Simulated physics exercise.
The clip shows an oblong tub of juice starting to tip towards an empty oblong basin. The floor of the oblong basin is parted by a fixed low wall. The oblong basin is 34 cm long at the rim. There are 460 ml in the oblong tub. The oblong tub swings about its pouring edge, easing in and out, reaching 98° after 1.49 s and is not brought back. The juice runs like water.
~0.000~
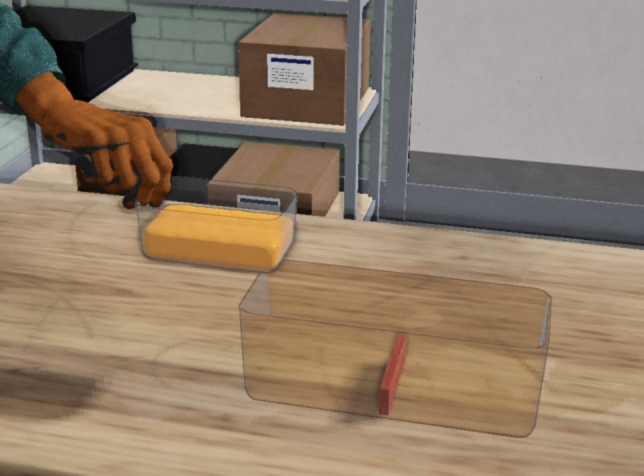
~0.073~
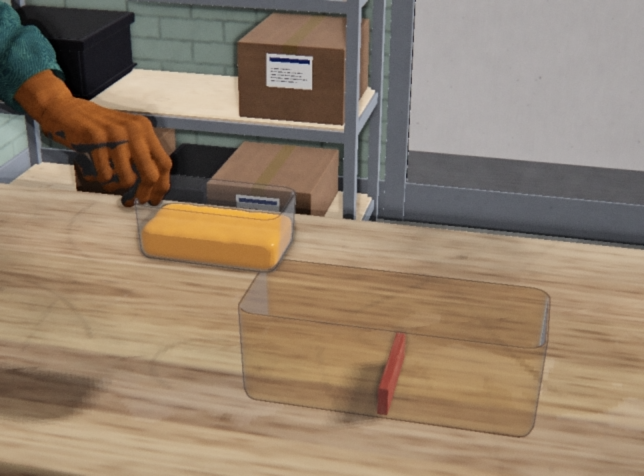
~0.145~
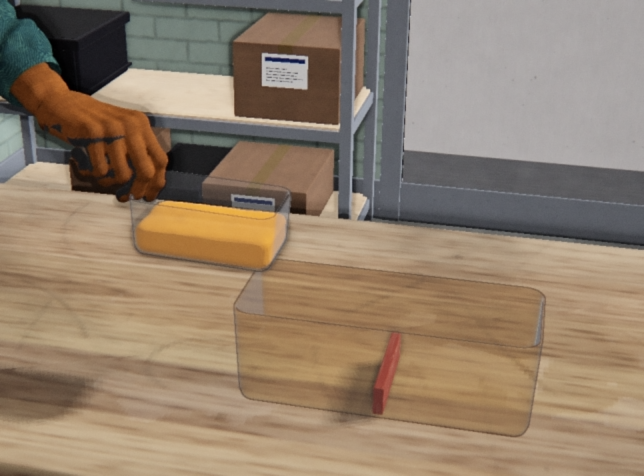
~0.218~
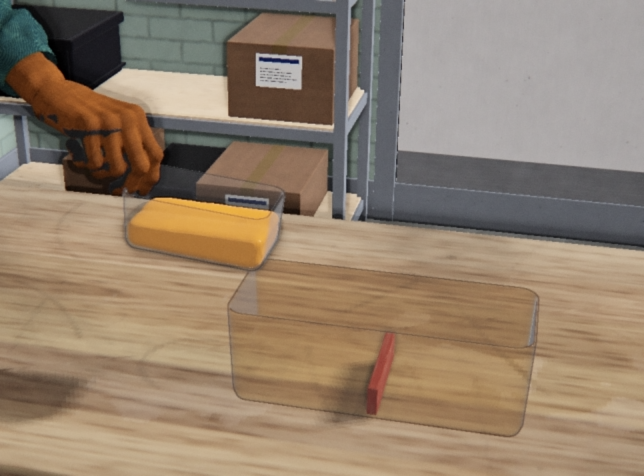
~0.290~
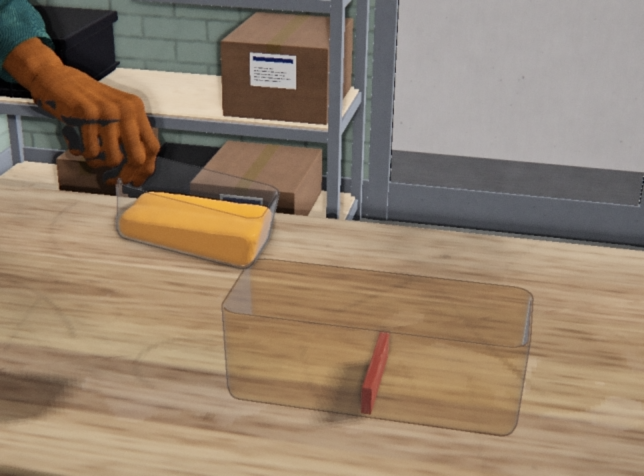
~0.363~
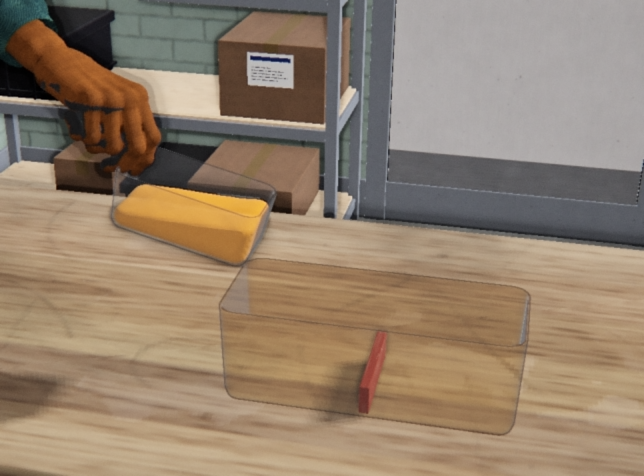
We see a gloved hand above a clear oblong tub of orange juice, beside an empty, see-through basin with a red upright piece; the tub, level at first, tilts slightly rightward toward the basin as the view shifts a little.
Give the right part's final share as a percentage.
The far part has some 6 per cent.
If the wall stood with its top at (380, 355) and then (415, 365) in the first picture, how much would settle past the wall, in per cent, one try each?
In turn about 5 and 10 per cent.
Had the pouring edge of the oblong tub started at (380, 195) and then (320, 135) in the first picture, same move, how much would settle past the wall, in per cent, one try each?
In turn about 95 and 70 per cent.
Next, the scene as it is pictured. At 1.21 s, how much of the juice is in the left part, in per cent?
Near 70 in a hundred.
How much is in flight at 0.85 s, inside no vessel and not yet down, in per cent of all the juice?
Some 32 per cent.
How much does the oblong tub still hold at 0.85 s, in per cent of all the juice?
About 58 per cent.
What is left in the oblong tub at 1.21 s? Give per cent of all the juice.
Near 14 in a hundred.
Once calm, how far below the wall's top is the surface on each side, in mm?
Some 14 mm on the left and 34 mm on the right.
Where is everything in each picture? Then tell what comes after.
Tilt 0°; pouring edge (289, 206); surface from (155, 216) to (287, 230); the oblong basin's rim runs from (253, 285) to (549, 321); the wall's top is at (394, 361), in the first picture.
Tilt 1°; pouring edge (287, 206); surface from (154, 215) to (285, 229), in the second picture.
Tilt 2°; pouring edge (283, 206); surface from (148, 213) to (280, 227), in the third picture.
Tilt 5°; pouring edge (277, 206); surface from (140, 208) to (273, 226), in the fourth picture.
Tilt 9°; pouring edge (271, 206); surface from (132, 202) to (267, 220), in the fifth picture.
Tilt 14°; pouring edge (268, 205); surface from (127, 195) to (263, 214), in the sixth picture.
After 0.85 s the tilt is 60° and 57 per cent is still to pour, 11 is left of the wall and 0 right of it.
After 1.21 s the tilt is 90° and 15 per cent is still to pour, 69 is left of the wall and 4 right of it.
After 1.58 s the tilt is 98° and 1 per cent is still to pour, 90 is left of the wall and 5 right of it.
After 1.99 s the tilt is 98° and 0 per cent is still to pour, 94 is left of the wall and 6 right of it.
In the end 94 per cent lies left of the wall, 6 right of it and 1 outside.
